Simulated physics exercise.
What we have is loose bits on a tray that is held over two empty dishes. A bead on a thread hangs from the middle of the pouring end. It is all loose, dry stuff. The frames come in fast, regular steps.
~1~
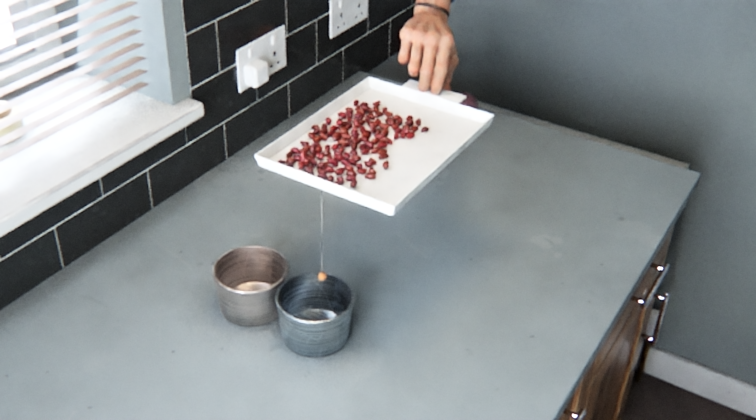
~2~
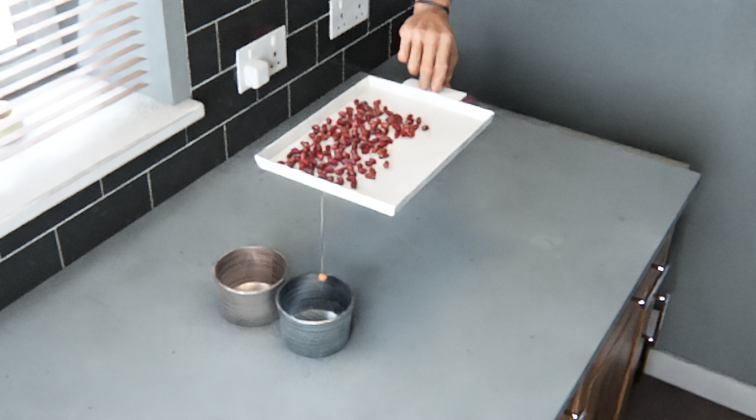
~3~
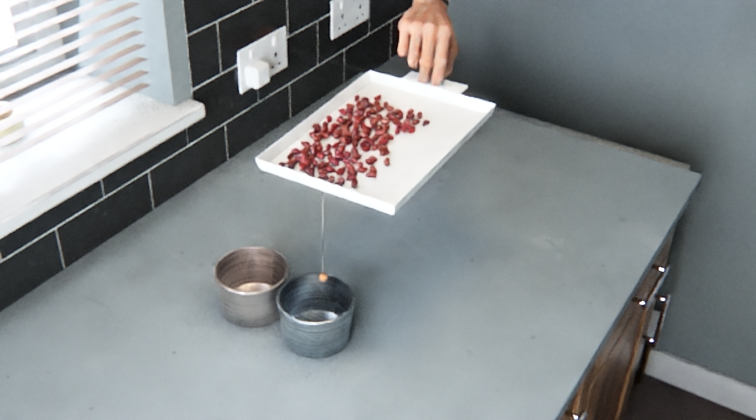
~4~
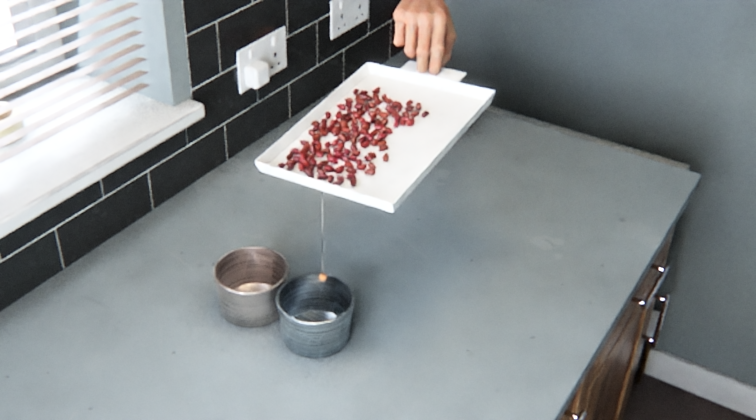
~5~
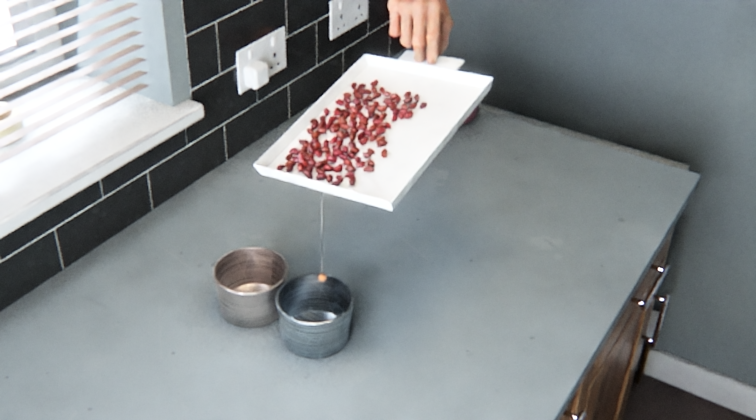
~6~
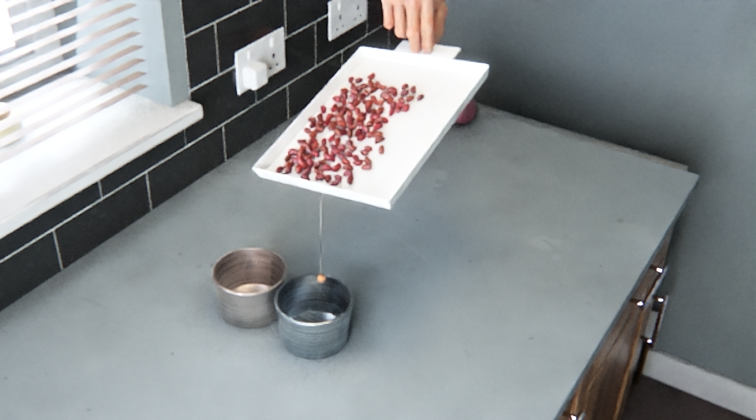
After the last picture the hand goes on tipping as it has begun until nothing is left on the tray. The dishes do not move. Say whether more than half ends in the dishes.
They take the larger part between them.
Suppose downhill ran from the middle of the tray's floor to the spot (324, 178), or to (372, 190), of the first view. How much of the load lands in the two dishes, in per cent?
The first gives 60 %, the second 10 %.
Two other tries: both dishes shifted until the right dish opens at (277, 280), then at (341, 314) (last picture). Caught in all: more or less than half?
In turn: Most of it; the larger part.
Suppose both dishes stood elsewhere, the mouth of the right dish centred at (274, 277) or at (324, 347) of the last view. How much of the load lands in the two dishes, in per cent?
About 90 and 10 per cent.
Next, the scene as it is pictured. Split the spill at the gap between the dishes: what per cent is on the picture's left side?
About 30 per cent.
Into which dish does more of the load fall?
It is the left dish.
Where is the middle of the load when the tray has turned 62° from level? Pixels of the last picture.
Close to (303, 134).
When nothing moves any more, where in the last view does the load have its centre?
Close to (256, 301).
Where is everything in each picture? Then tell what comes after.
Corners of the pouring end at (259, 154) and (393, 204), level; middle of the load at (356, 141), kidney beans; left dish at (229, 302); right dish at (293, 333); bead on its thread at (322, 276), in the first frame.
Corners of the pouring end at (259, 156) and (393, 204), level; middle of the load at (356, 141), in the second frame.
Corners of the pouring end at (260, 158) and (393, 203), tipped barely, lowest at the left corner; middle of the load at (356, 139), in the third frame.
Corners of the pouring end at (259, 160) and (392, 201), tipped a little, lowest at the left corner; middle of the load at (355, 135), in the fourth frame.
Corners of the pouring end at (258, 163) and (390, 199), tipped a little, lowest at the left corner; middle of the load at (354, 131), in the fifth frame.
Corners of the pouring end at (257, 167) and (387, 198), tipped clearly, lowest at the left corner; middle of the load at (351, 127); left dish at (228, 305); right dish at (292, 335), in the sixth frame.
Soon after the last picture, tray tipped steeply; all on the tray.
A little later, tray tipped past a quarter turn; most on the tray; a stray few in the left dish; a small part in the air.
Later still, tray tipped past a quarter turn; a small part in the right dish; most in the left dish; about a quarter outside both.
At rest, tray tipped past a quarter turn; a small part in the right dish; most in the left dish; about a quarter outside both.
